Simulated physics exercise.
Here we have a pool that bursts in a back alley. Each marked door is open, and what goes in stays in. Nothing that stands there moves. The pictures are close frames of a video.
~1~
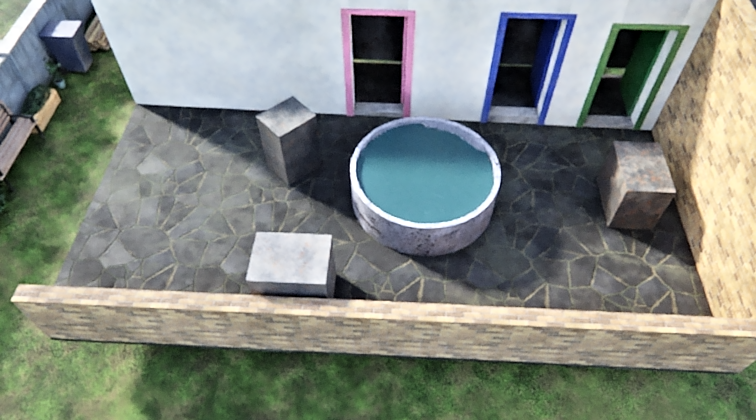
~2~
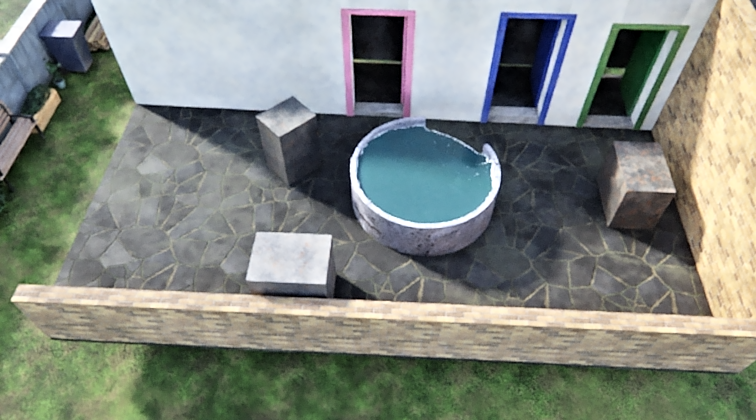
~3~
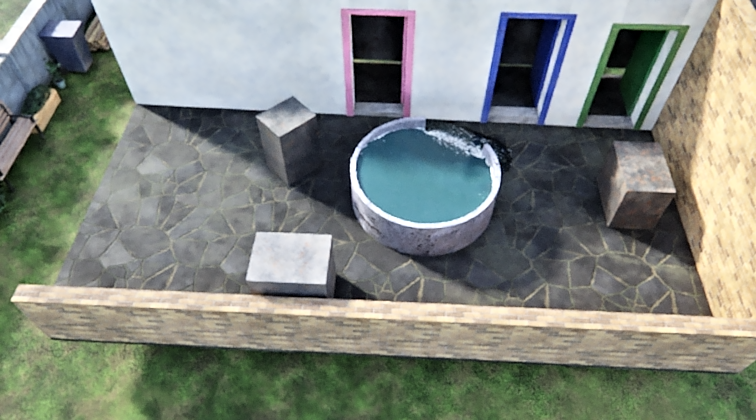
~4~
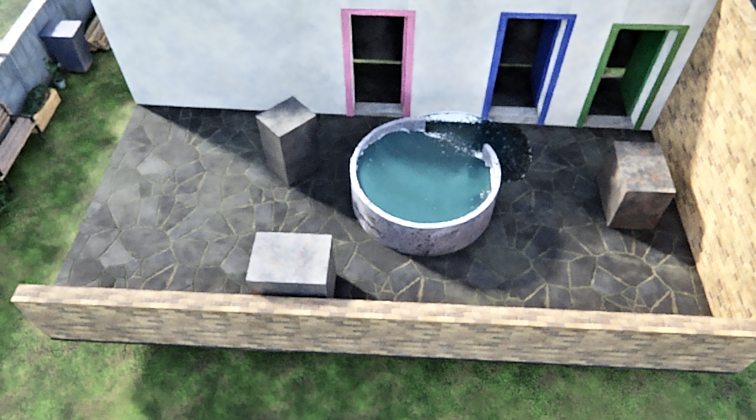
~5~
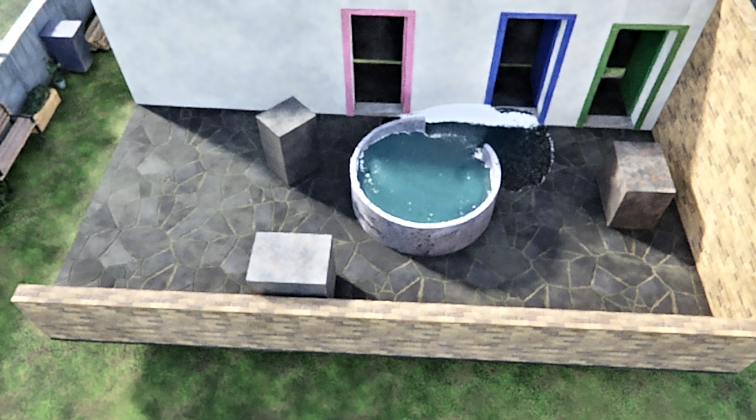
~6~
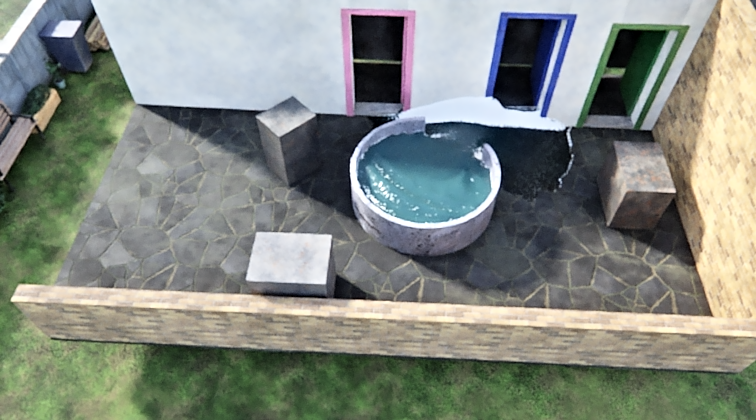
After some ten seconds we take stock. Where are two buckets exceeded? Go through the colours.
One by one: The blue door lets in a lot; the green door lets in a lot; the pink door admits no more than that.
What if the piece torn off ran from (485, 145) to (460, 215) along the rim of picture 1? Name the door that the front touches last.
That is the pink door.
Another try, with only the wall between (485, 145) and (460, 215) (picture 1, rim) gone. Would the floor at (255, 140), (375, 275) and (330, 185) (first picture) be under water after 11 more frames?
One after the other: Free of water, no water, not flooded.
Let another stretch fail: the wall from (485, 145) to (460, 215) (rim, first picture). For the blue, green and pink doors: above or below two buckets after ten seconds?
Then: The blue door holds, the green door takes more, the pink door is under.
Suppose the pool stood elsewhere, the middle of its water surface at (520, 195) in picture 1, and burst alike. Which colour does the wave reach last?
That is the pink one.
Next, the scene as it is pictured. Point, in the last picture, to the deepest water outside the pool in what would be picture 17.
I would point to (639, 138).
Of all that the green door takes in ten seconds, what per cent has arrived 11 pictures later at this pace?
Near 0 in a hundred.
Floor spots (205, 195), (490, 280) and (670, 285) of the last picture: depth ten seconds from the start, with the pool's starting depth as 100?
Roughly 2, 12 and 12 per cent, in turn.
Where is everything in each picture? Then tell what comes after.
In the first frame, still water in the round pool at (425, 171).
In the second frame, water pours out on the round pool's far side and has run to a hidden place.
In the third frame, water pours out on the round pool's far side and has run to a hidden place.
In the fourth frame, the front is at (514, 129), out from the gap on the round pool's far side.
In the fifth frame, the front is at (540, 126), out from the gap on the round pool's far side.
In the sixth frame, the front is at (567, 127), out from the gap on the round pool's far side.
A moment on, water covers 15 % of the floor; the blue door over two buckets in, the green door wet at the sill, nothing in, the pink door wet at the sill, nothing in.
Next, water covers 25 % of the floor; the blue door over two buckets in, the green door under two buckets in, the pink door wet at the sill, nothing in.
Then, water covers 45 % of the floor; the blue door far over two buckets in, the green door over two buckets in, the pink door wet at the sill, nothing in.
Later, water covers 70 % of the floor; the blue door far over two buckets in, the green door far over two buckets in, the pink door wet at the sill, nothing in.
In the end, water covers 80 % of the floor; the blue door far over two buckets in, the green door far over two buckets in, the pink door wet at the sill, nothing in.
